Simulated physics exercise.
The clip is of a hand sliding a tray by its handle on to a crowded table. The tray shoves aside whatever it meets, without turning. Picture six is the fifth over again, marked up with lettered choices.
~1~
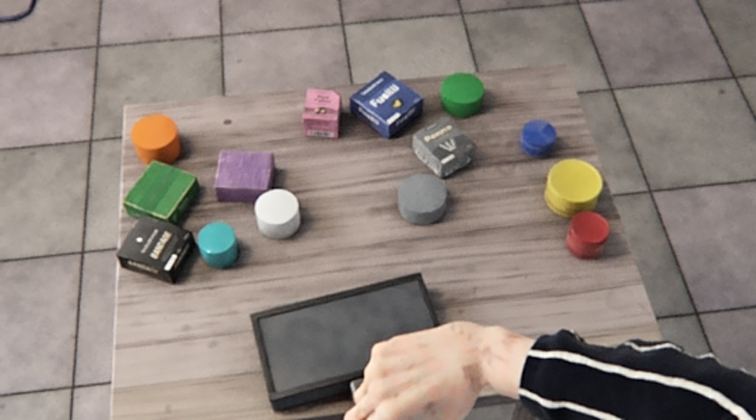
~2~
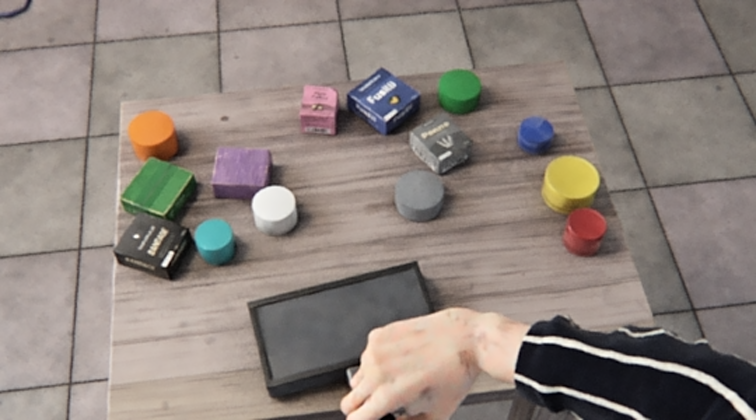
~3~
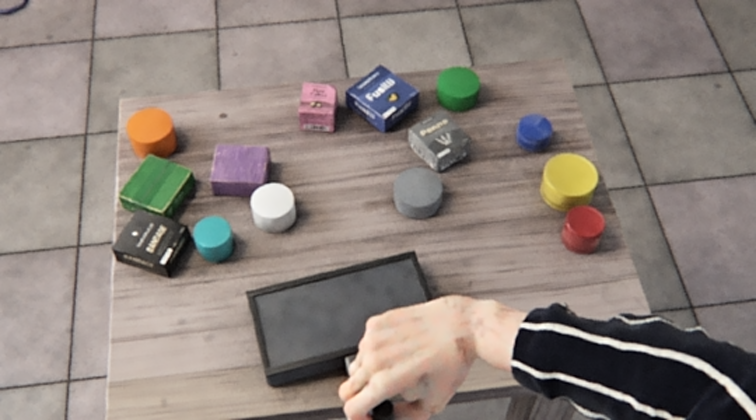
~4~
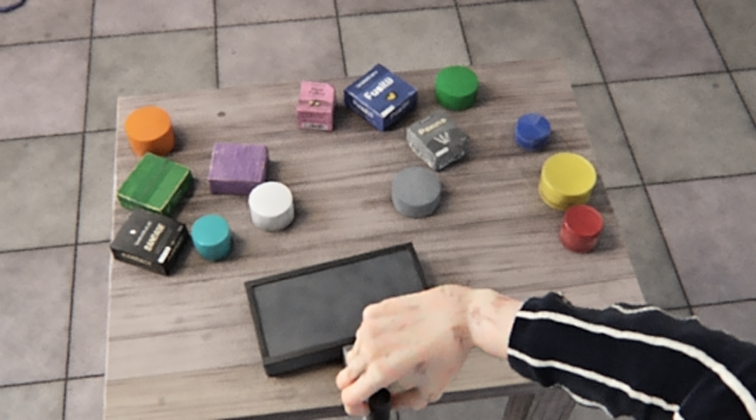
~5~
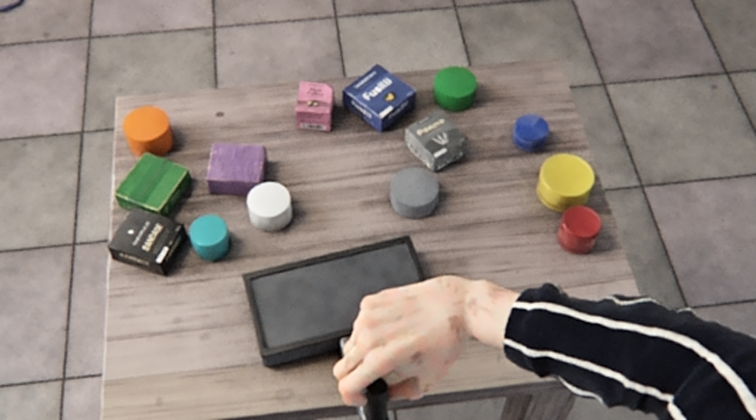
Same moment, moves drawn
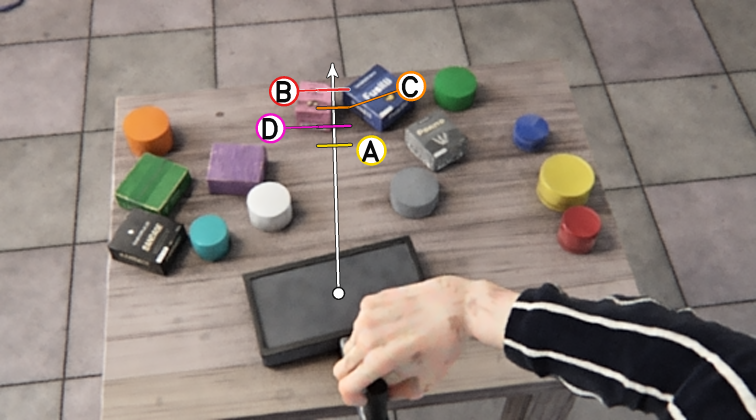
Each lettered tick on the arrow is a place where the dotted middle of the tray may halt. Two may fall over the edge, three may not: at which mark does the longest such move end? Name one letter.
The farthest such stop is C.
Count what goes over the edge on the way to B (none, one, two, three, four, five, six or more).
By then, three.
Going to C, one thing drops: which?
The blue box.
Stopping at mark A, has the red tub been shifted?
By then, no.
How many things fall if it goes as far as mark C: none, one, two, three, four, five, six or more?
By then, one.
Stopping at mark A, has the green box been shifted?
By then, no.
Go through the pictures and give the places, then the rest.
Grey packet (443, 147); white tin (278, 214); yellow tub (573, 189), in the first picture.
Tray (345, 322); green box (159, 192), in the second picture.
Tray (344, 311); blue box (383, 98), in the third picture.
Tray (341, 302); orange pot (151, 132), in the fourth picture.
Tray (339, 294); pink packet (315, 107); grey pot (414, 193); green pot (455, 89), in the fifth picture.
On the marked copy, A at (335, 146); B at (333, 90); C at (333, 108); D at (334, 126); the arrow from (339, 293) to (332, 65); the white dot at (339, 293).
Following C. Soon after the start, tray (337, 227); grey packet (443, 137); purple block (234, 161).
Later, tray (335, 160); blue box (379, 90); white tin (275, 123).
In the end, tray (334, 116); blue box over the edge; pink packet (310, 73); one fallen.
As for the rest, A is within the limit but short; B drops three; D is within the limit but short.
